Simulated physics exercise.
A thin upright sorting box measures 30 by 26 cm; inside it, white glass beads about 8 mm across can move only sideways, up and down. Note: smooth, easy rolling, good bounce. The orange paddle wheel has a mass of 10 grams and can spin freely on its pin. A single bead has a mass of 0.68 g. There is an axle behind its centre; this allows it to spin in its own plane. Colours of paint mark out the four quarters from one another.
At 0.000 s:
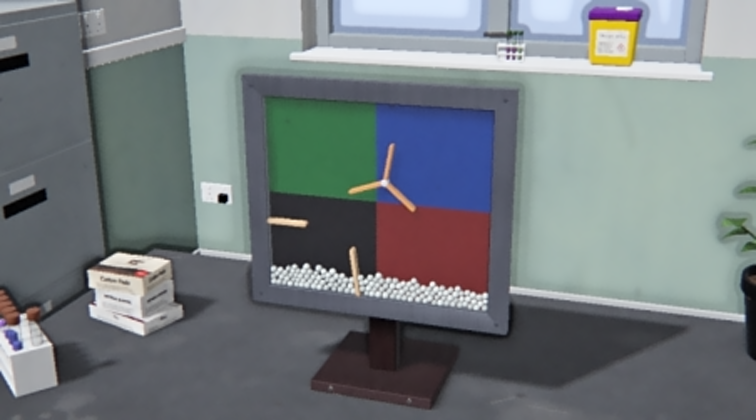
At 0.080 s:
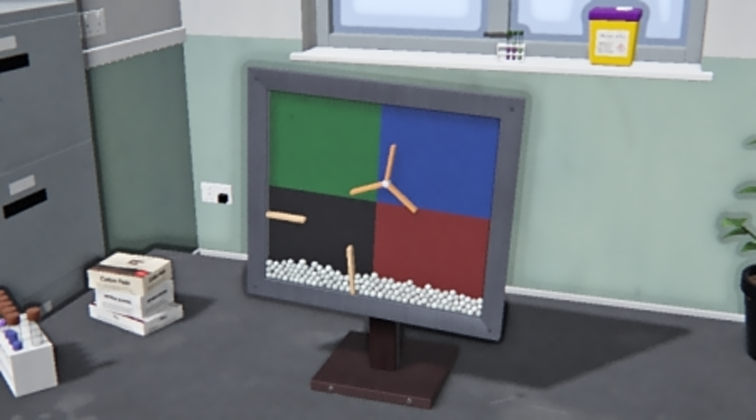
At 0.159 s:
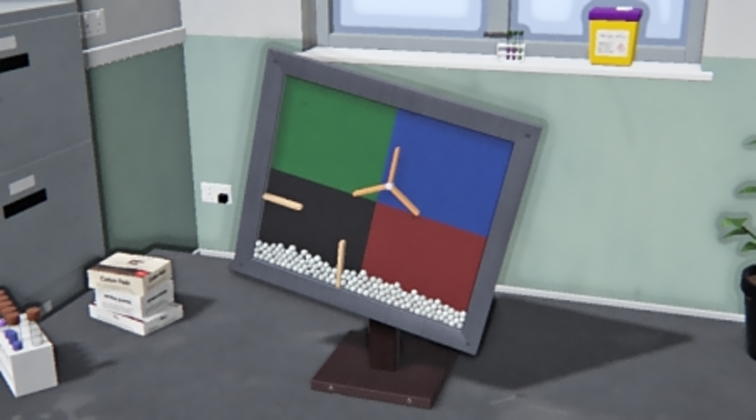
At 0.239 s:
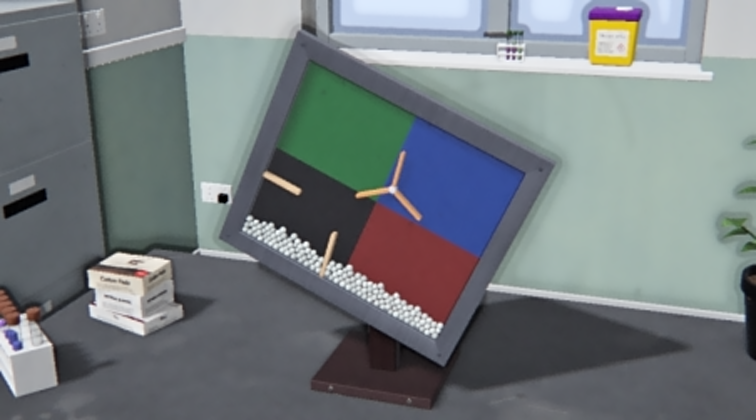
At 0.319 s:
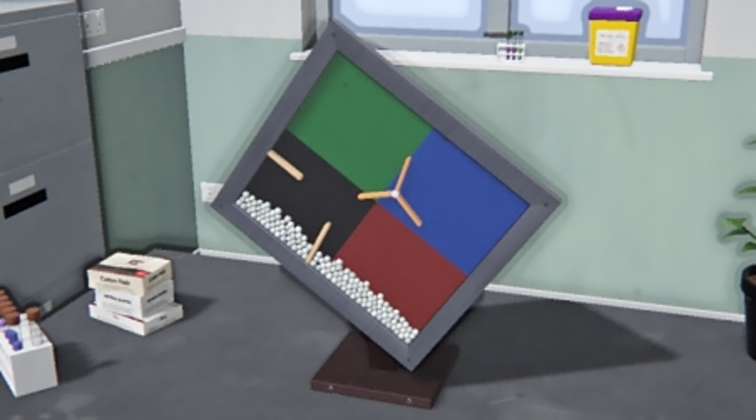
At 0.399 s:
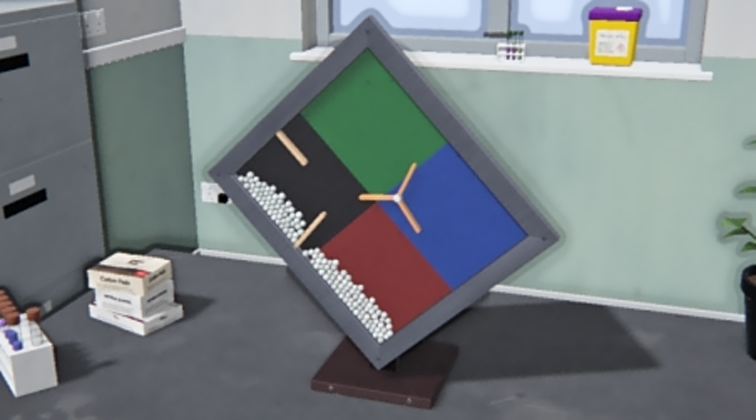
In a room with grey cabinets, an upright framed board of four coloured panels turns clockwise, white beads shifting along its lower edge.
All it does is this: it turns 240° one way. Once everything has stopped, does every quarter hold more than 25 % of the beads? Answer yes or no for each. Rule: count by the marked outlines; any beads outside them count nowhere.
Red quarter - no, blue quarter - no, green quarter - yes, black quarter - no.
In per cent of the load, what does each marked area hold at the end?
Tally: Red quarter = 0; blue quarter = 0; green quarter = 100; black quarter = 0.
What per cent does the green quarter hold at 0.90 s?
Share: Some 0 per cent.
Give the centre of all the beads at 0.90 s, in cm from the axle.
Roughly 8 centimetres to the left and 4 centimetres below.
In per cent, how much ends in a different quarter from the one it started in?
Close to 100 in a hundred.
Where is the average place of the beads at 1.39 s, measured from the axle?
About 6 cm left and 10 cm below.
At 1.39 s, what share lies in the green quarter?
25 %.
After 0.90 s, it stands 119° clockwise; the beads' middle is 8 cm left of and 4 cm below the centre; red 45 %, blue 20 %, black 35 %.
After 1.39 s, it has come round 189° clockwise; the beads' middle is 6 cm left of and 10 cm below the centre; blue 75 %, green 25 %.
After 1.82 s, it has come round 240° clockwise; the beads' middle is 4 cm left of and 13 cm below the centre; blue 5 %, green 95 %.
At rest by 3.8 s, it has come round 240° clockwise; red 0 %, blue 0 %, green 100 %, black 0 %.
